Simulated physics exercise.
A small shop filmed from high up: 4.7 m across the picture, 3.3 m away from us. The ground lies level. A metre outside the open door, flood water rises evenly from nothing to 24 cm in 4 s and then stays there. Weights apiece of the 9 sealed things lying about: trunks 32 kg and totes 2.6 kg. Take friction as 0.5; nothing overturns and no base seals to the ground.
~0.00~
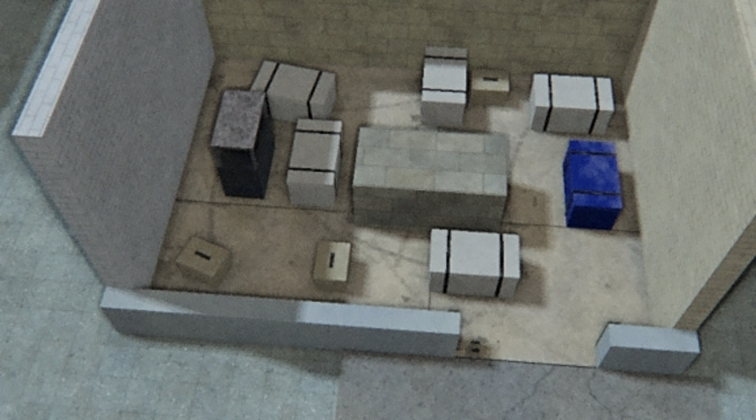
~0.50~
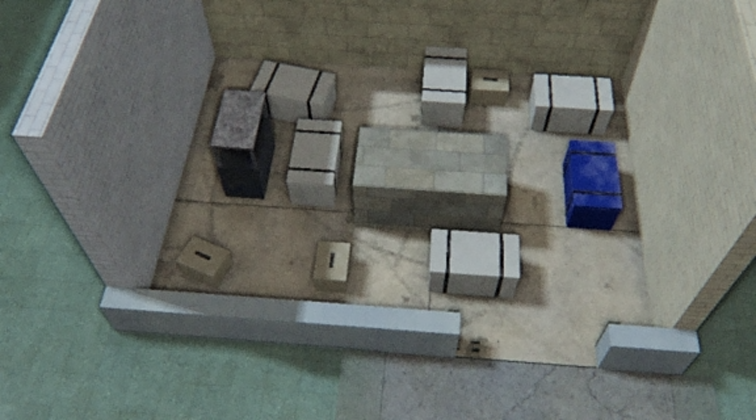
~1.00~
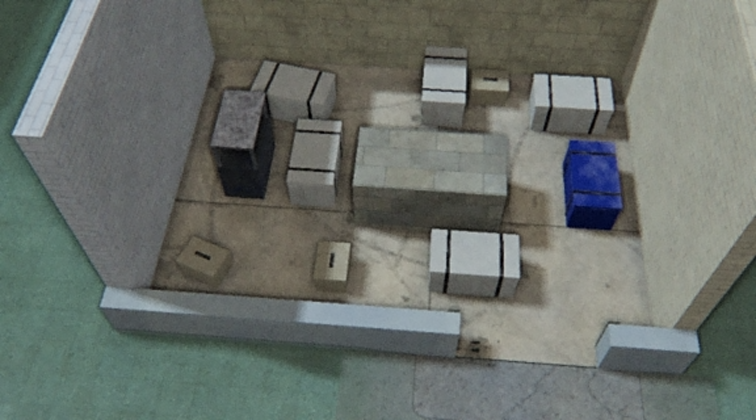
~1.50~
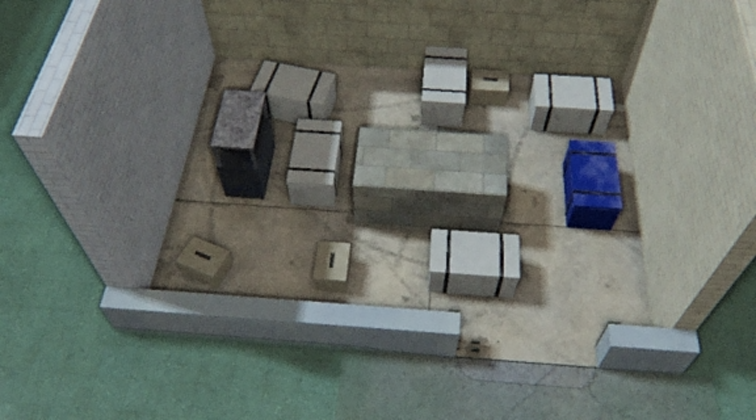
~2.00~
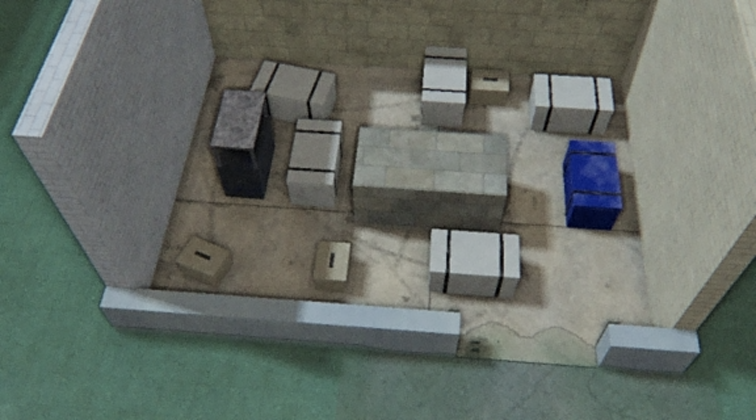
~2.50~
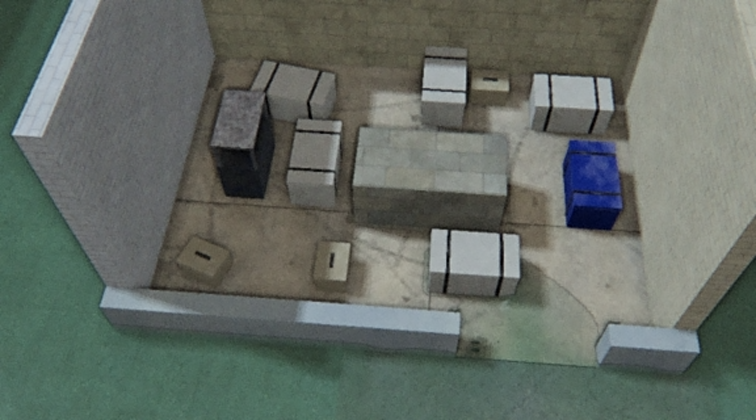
A large pale block sits in the middle of a small walled shop, seen from high up and looking down past a low front wall with an open doorway. White and grey strapped trunks stand around it, with a dark cabinet at left, a blue trunk at right and small tan boxes. Greenish water spreads over the ground outside, then creeps through the doorway, while the objects and camera stay still.
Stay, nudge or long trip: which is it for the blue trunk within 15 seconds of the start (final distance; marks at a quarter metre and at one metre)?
Blue trunk gets carried off.
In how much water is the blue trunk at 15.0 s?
Roughly 16 cm.
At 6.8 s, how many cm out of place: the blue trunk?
About 80 cm.
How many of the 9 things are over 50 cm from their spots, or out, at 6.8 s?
By then 3.
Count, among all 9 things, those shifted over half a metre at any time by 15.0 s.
8 of them.
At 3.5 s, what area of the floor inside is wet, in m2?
About 2.5 m2.
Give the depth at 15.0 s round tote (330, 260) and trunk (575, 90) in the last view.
Roughly 18 and 16 cm.
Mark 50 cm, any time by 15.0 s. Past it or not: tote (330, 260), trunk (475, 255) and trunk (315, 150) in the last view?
In turn: Past it, short of it, over.
After 3.5 s the blue trunk is near (595, 173), 0.0 m from its start, aground; 0 afloat.
After 6.8 s the blue trunk is near (570, 112), 0.8 m from its start, afloat; 5 afloat.
After 11.0 s the blue trunk is near (420, 116), 1.8 m from its start, afloat; 7 afloat.
After 15.0 s the blue trunk is near (473, 94), 1.5 m from its start, afloat; 9 afloat.
